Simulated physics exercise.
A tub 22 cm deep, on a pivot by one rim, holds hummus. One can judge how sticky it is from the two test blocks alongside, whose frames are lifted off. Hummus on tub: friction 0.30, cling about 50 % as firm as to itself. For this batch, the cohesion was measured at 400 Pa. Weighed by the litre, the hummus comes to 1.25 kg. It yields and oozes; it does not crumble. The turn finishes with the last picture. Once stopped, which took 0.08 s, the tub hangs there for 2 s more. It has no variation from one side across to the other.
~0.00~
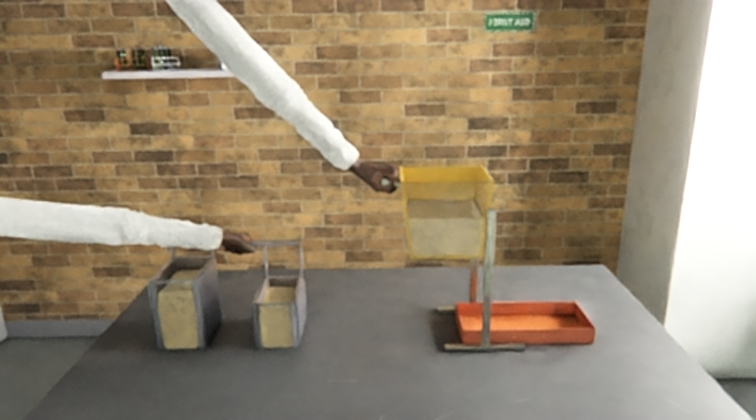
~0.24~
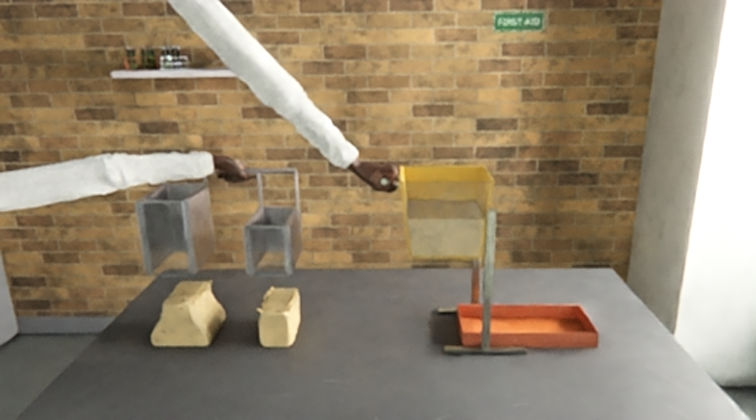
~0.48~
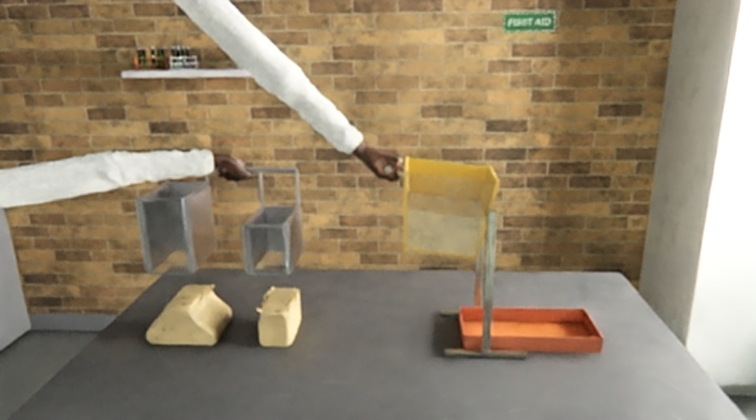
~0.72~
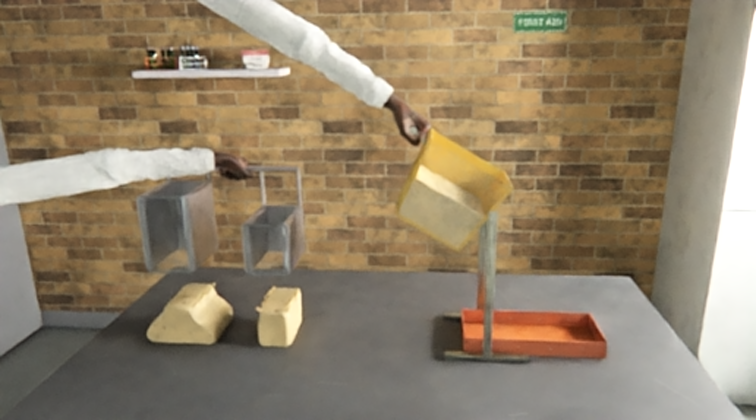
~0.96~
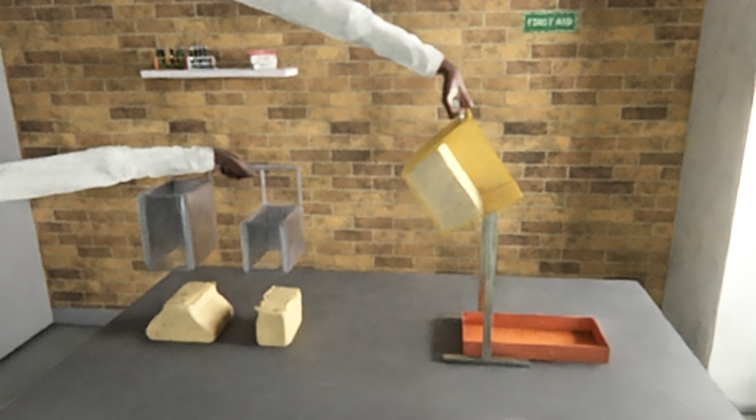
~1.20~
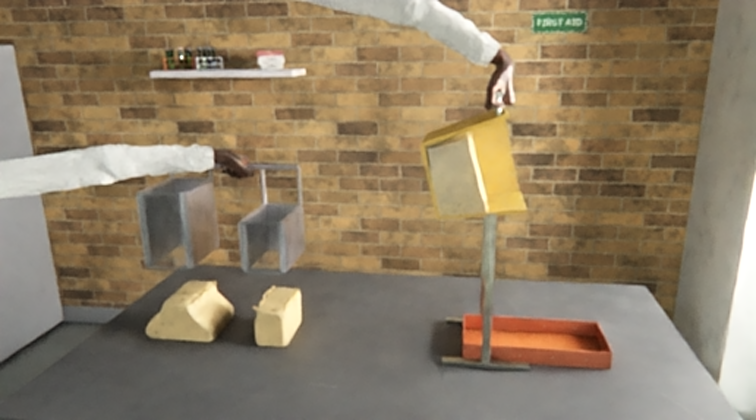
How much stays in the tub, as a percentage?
100 %.
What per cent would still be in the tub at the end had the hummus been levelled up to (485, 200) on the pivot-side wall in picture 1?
Around 85 per cent.
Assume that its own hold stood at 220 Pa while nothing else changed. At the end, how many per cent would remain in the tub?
Around 85 per cent.
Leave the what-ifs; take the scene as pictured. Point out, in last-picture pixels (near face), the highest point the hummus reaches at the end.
On the near face, the top ends up close to (486, 158).
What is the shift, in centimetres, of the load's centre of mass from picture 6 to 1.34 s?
Around 3 centimetres.
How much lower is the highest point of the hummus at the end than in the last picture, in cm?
About 5 cm.
By 1.34 s, the tub is at 77 degrees and holds 100 %.
By 1.51 s, the tub is at 77 degrees and holds 100 %.
By 1.68 s, the tub is at 77 degrees and holds 100 %.
By 1.85 s, the tub is at 77 degrees and holds 100 %.
By 3.20 s, at the end, the tub is at 77 degrees and holds 100 %.
